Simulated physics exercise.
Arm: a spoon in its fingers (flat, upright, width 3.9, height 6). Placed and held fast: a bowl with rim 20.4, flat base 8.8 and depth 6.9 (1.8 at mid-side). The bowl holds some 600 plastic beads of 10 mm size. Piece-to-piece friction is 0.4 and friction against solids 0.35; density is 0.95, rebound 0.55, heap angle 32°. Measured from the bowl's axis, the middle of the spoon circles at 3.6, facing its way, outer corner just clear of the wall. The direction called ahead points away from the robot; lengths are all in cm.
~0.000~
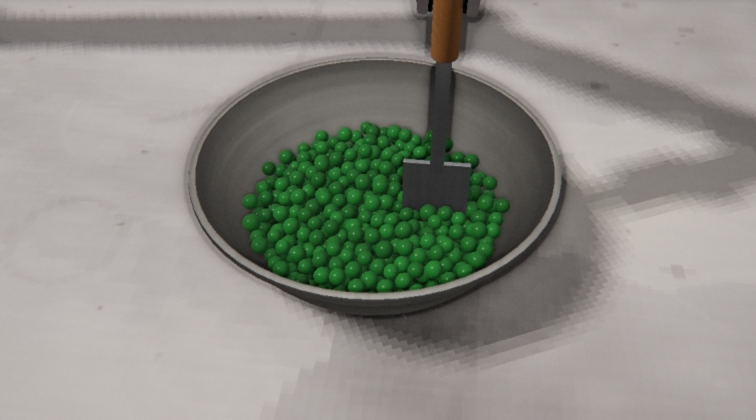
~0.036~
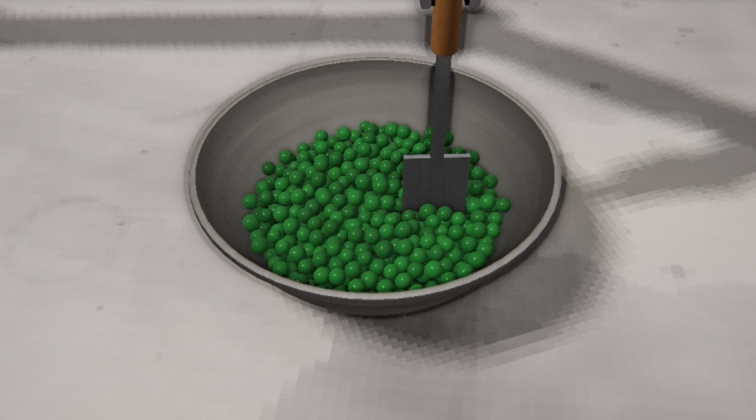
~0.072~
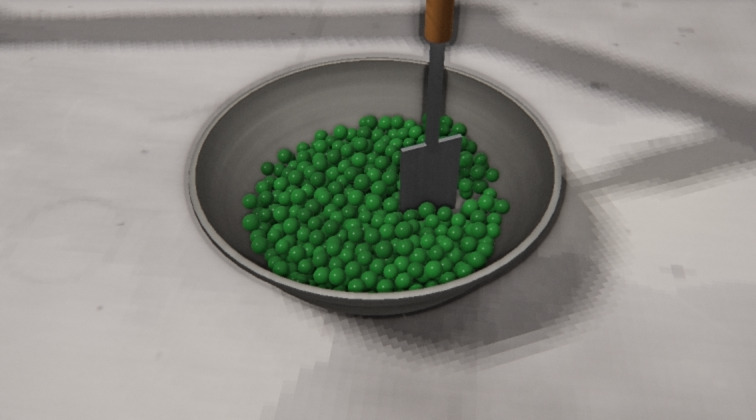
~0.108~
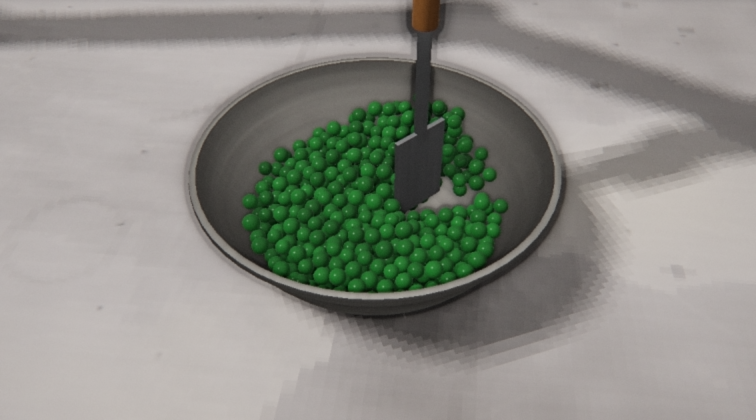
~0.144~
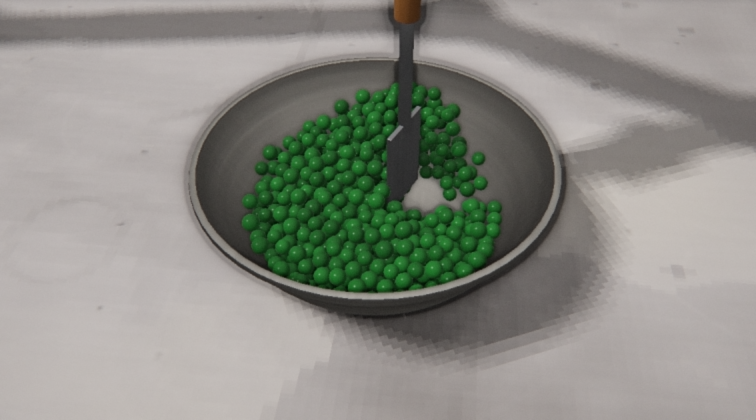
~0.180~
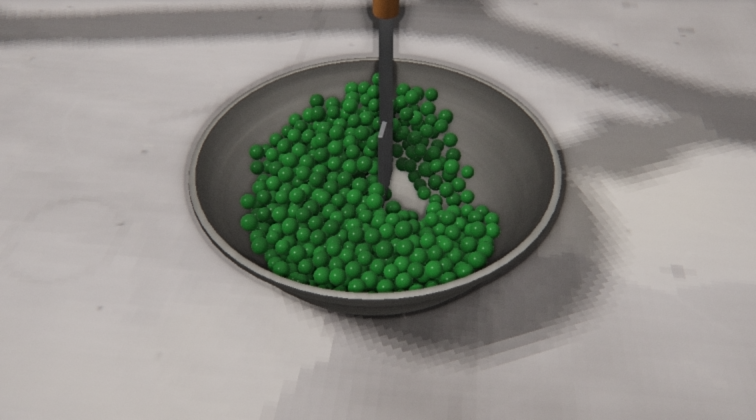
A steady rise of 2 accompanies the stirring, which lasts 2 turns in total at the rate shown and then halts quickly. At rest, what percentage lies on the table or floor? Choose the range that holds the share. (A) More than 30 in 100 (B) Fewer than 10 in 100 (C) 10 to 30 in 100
The answer is B.
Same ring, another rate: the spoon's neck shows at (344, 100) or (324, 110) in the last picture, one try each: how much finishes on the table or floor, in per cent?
Well, about 5 percent the first time and about 10 percent the second.
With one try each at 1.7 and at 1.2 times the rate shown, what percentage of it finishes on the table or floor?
Around 5 percent for the first try and 0 percent for the second.
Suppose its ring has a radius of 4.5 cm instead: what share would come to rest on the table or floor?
In that case some 0 per cent.
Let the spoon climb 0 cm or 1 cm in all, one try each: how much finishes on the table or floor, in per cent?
Near 0 in a hundred, then near 0 in a hundred.
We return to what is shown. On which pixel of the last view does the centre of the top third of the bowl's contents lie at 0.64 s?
At about (453, 210).
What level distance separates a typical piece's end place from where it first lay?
Roughly 6 cm, measured level.
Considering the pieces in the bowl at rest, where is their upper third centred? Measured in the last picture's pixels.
Centre, approx.: (397, 198).
By 0.64 s, 335° round, highest piece 7 above the table; 604 in the bowl.
By 1.10 s, 225° round, highest piece 7 above the table; 604 in the bowl.
By 1.53 s, 0° round, highest piece 6 above the table; 604 in the bowl.
By 2.23 s, 0° round, highest piece 6 above the table; 604 in the bowl.
Final count, 604 in the bowl. That is 0 % on the table or floor.
